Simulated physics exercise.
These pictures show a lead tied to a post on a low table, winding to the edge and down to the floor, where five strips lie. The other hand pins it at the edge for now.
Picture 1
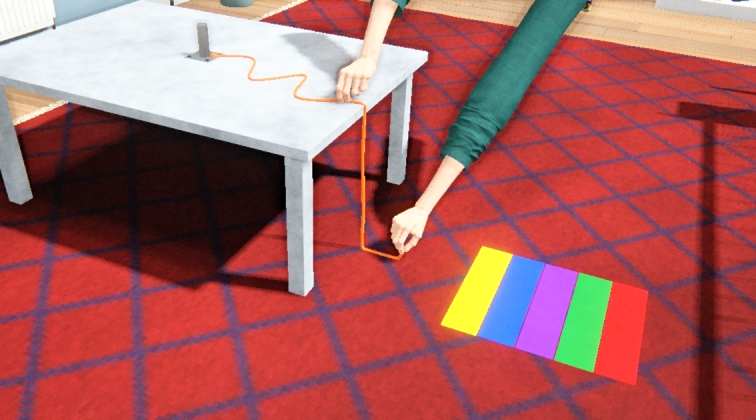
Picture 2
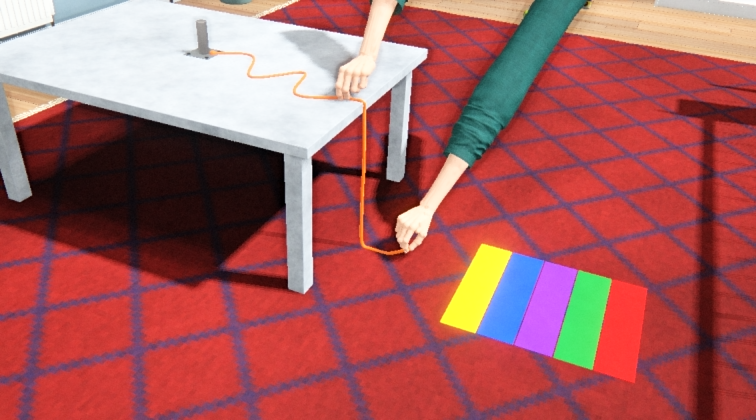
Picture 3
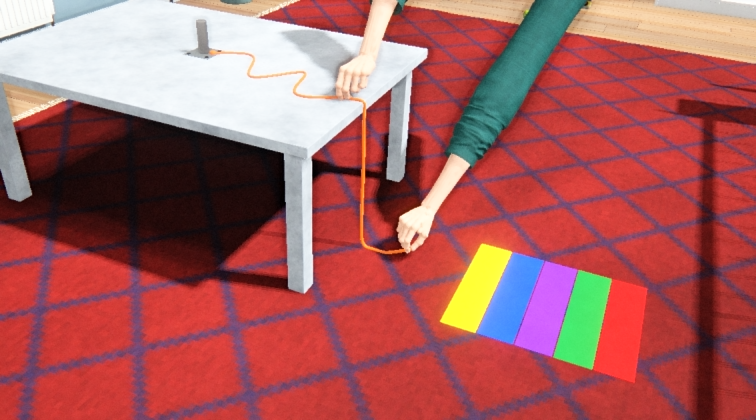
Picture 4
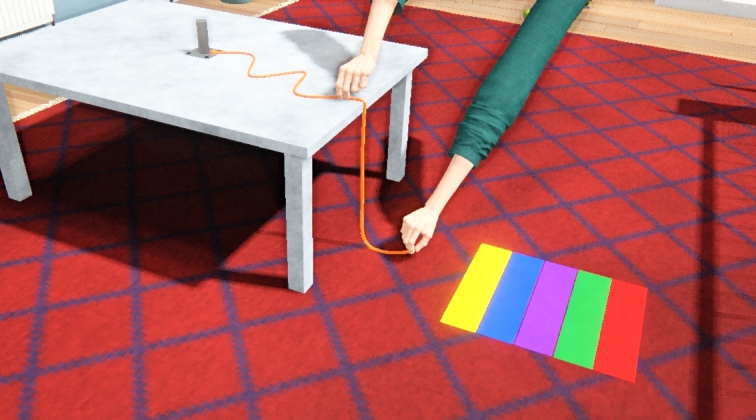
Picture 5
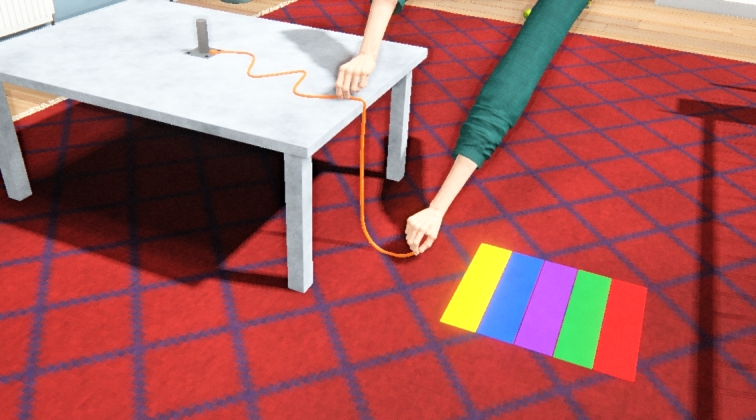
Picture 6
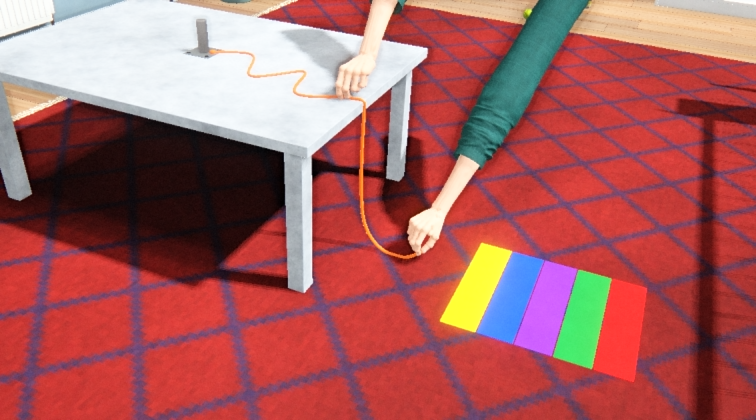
At first, an orange cord winds from a post across a pale table to the edge, where one hand pins it, while another hand holds its end low over the red carpet. That lower hand then inches right toward the yellow strip, and the hanging cord bends into a smoother curve.
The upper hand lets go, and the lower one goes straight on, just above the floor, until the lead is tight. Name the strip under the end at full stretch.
It halts on the red strip.
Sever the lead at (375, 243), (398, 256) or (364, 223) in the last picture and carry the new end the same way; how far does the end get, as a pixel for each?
The places are (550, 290), (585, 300) and (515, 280).
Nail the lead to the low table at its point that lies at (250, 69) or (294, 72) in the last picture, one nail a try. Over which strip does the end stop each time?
It would be green; purple.
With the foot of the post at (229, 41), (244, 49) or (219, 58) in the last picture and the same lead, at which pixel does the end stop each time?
About (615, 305), (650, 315) and (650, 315).
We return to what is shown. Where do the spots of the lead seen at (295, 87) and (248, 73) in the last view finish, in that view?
The first at (375, 107), the second at (283, 74).
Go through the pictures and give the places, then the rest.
The first picture shows end (404, 250); yellow (466, 314); blue (502, 325); purple (539, 336); green (578, 348); red (618, 360).
The second picture shows end (408, 249); lead through (247, 54) (258, 78) (298, 84) (347, 99) (364, 163) (361, 230).
The third picture shows end (410, 249).
The fourth picture shows end (414, 250); lead through (247, 54) (258, 77) (299, 83) (347, 98) (362, 162) (362, 229).
The fifth picture shows end (419, 251).
The sixth picture shows end (421, 252); lead through (247, 53) (258, 77) (298, 83) (347, 98) (362, 162) (367, 230).
Early on, end near (547, 288); over purple.
Midway, end near (593, 301); over green.
At the end of the slack, end near (623, 309); over red. Over red.
